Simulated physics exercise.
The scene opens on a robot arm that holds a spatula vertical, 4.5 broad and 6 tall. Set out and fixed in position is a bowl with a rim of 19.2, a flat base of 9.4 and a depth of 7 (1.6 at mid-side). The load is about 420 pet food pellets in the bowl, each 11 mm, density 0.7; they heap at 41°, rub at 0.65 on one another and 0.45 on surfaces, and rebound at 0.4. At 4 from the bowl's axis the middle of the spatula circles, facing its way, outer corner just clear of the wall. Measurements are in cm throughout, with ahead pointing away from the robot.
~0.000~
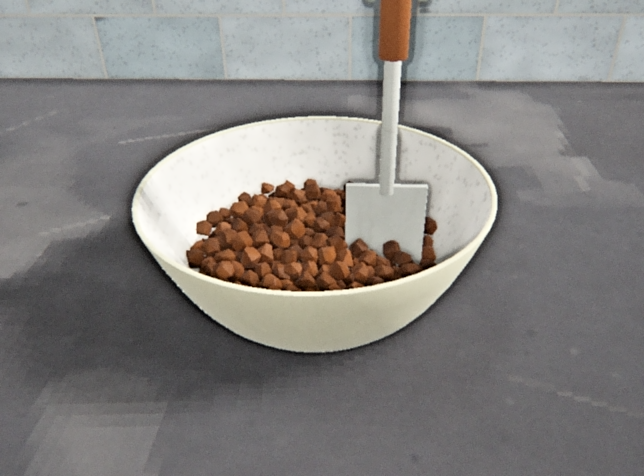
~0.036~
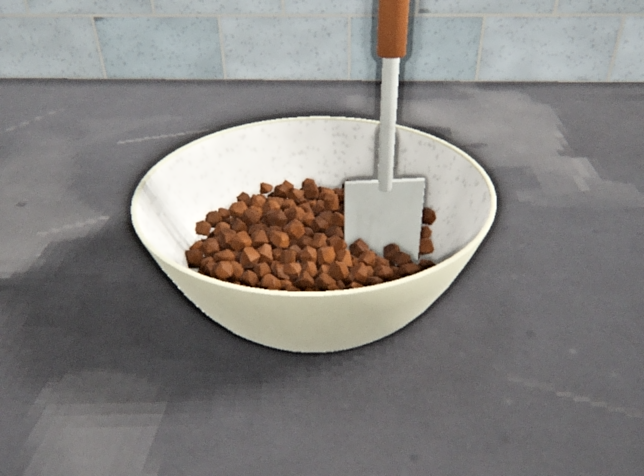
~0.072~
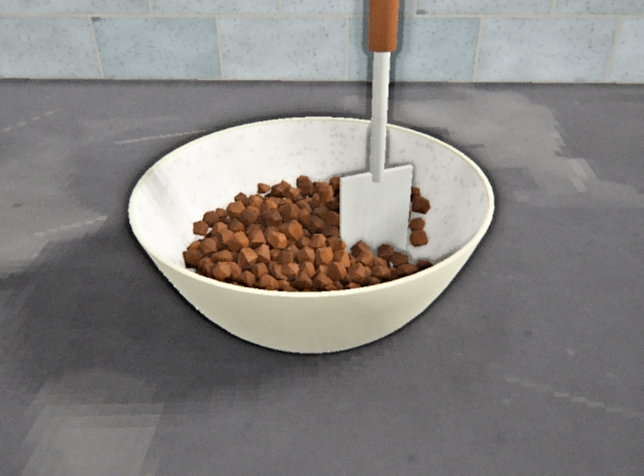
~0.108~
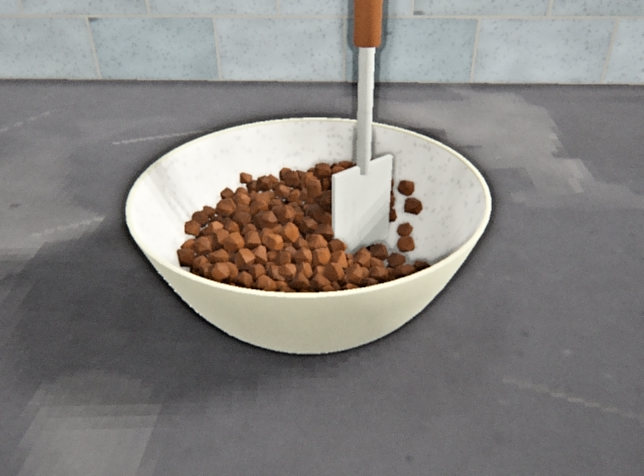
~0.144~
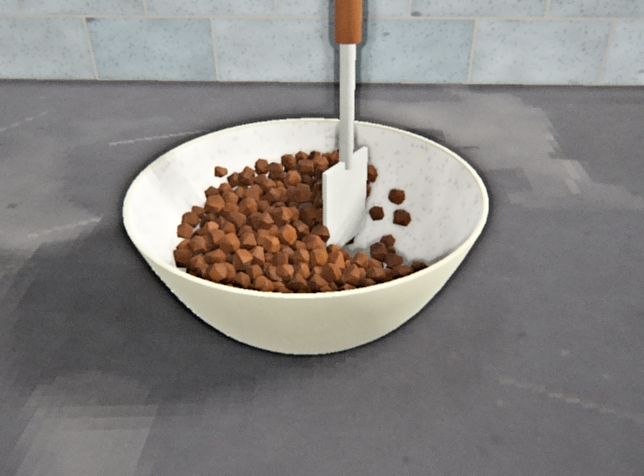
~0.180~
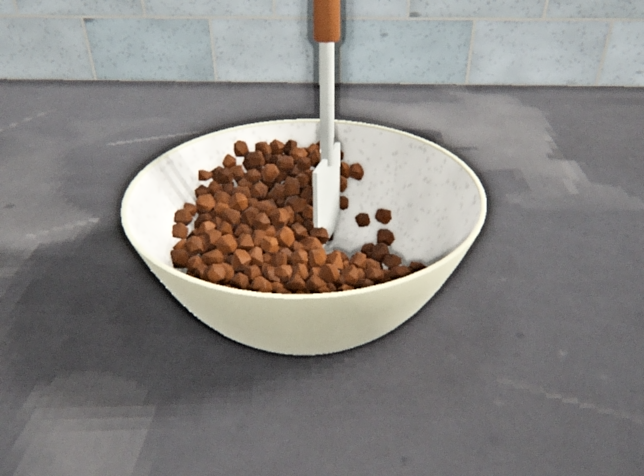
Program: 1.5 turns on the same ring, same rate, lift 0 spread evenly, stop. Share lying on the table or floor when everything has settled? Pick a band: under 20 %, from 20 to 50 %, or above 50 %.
Under 20 %.
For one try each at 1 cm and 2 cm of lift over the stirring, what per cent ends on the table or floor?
Estimates: 5 % and 0 %.
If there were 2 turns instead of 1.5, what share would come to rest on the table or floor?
I'd reckon near 10 per cent.
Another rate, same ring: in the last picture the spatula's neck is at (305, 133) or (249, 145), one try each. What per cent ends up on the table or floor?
Around 10 and 30 percent, in that order.
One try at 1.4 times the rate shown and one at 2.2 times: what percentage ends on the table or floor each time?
Some 15 and 40 per cent.
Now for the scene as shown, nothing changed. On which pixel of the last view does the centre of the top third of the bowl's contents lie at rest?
Centre, approx.: (215, 262).
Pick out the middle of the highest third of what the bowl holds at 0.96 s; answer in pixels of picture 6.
Around (287, 160).
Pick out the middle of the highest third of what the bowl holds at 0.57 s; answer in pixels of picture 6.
Look near (339, 270) for its middle.
By 0.57 s, 257° round, highest piece 9 above the table; 411 in the bowl, 7 on the table or floor, 1 in flight or on the tool.
By 0.96 s, 79° round, highest piece 9 above the table; 403 in the bowl, 13 on the table or floor, 3 in flight or on the tool.
By 1.35 s, 180° round, highest piece 8 above the table; 399 in the bowl, 19 on the table or floor, 1 in flight or on the tool.
By 2.05 s, 180° round, highest piece 8 above the table; 399 in the bowl, 20 on the table or floor.
Final count, 399 in the bowl, 20 on the table or floor. That is 5 % on the table or floor.
